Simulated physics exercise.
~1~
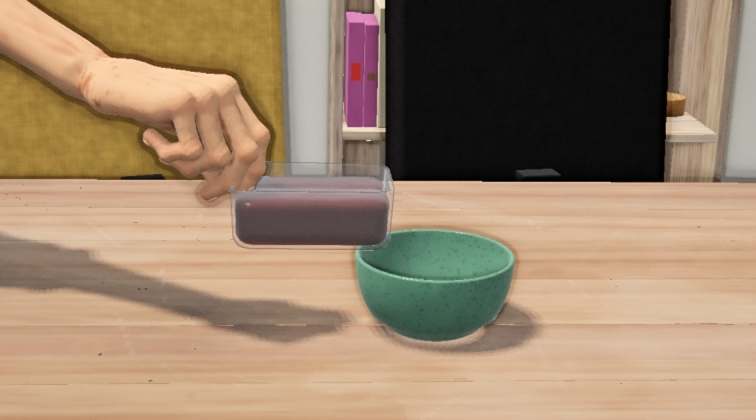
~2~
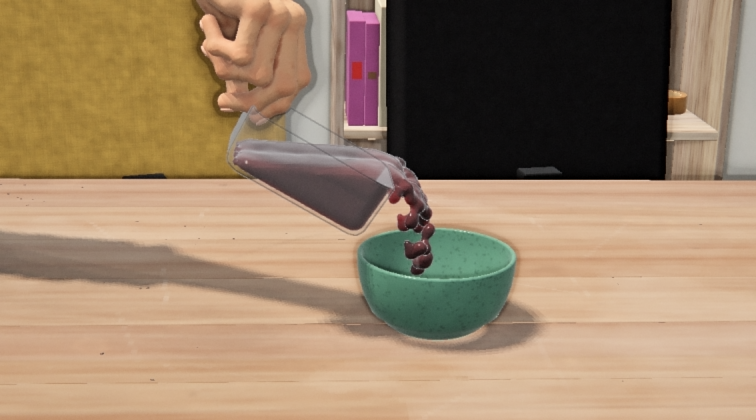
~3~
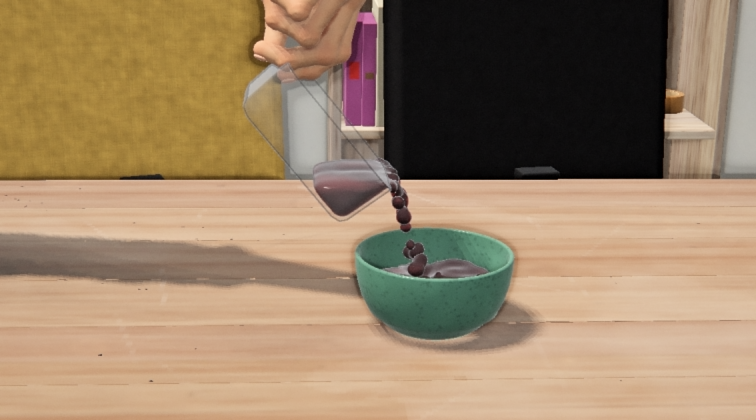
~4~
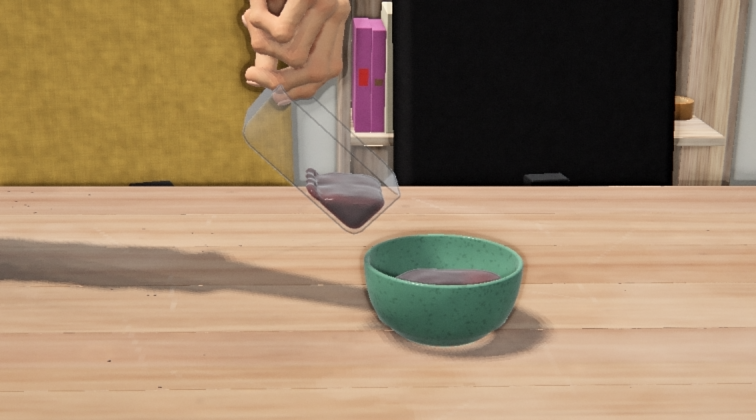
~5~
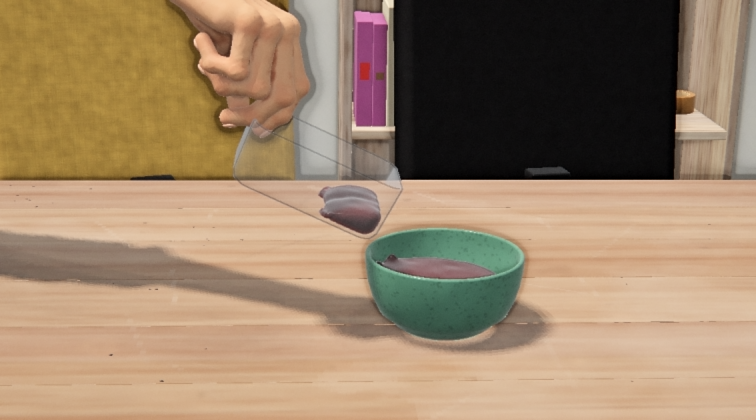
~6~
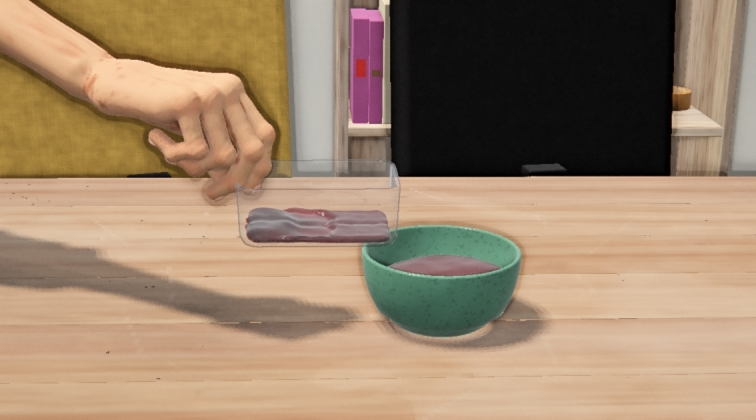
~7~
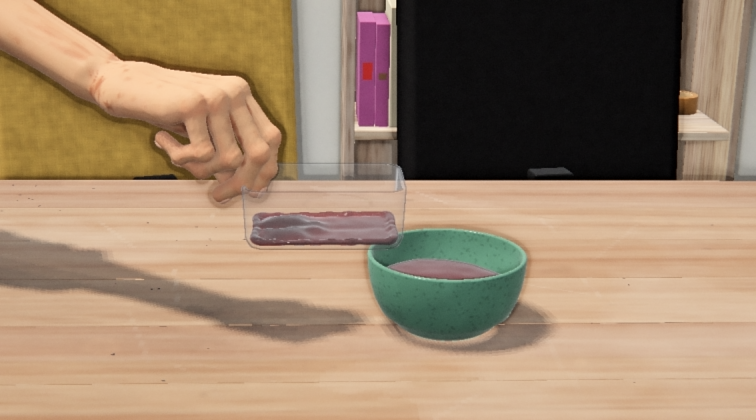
A hand holds a clear rectangular container of dark purplish-red liquid at the left of a green speckled bowl, on a pale wooden table seen from the front and slightly above. Behind stand a mustard-yellow panel, a large black panel and shelves with pink books. The hand rises and tips the container rightward, and the liquid falls in a beaded stream into the bowl. As it tilts steeply, the bowl fills and the stream stops. The hand then lowers and levels the container, which keeps a shallow layer, while the bowl holds a pinkish-purple pool and the table looks clean.
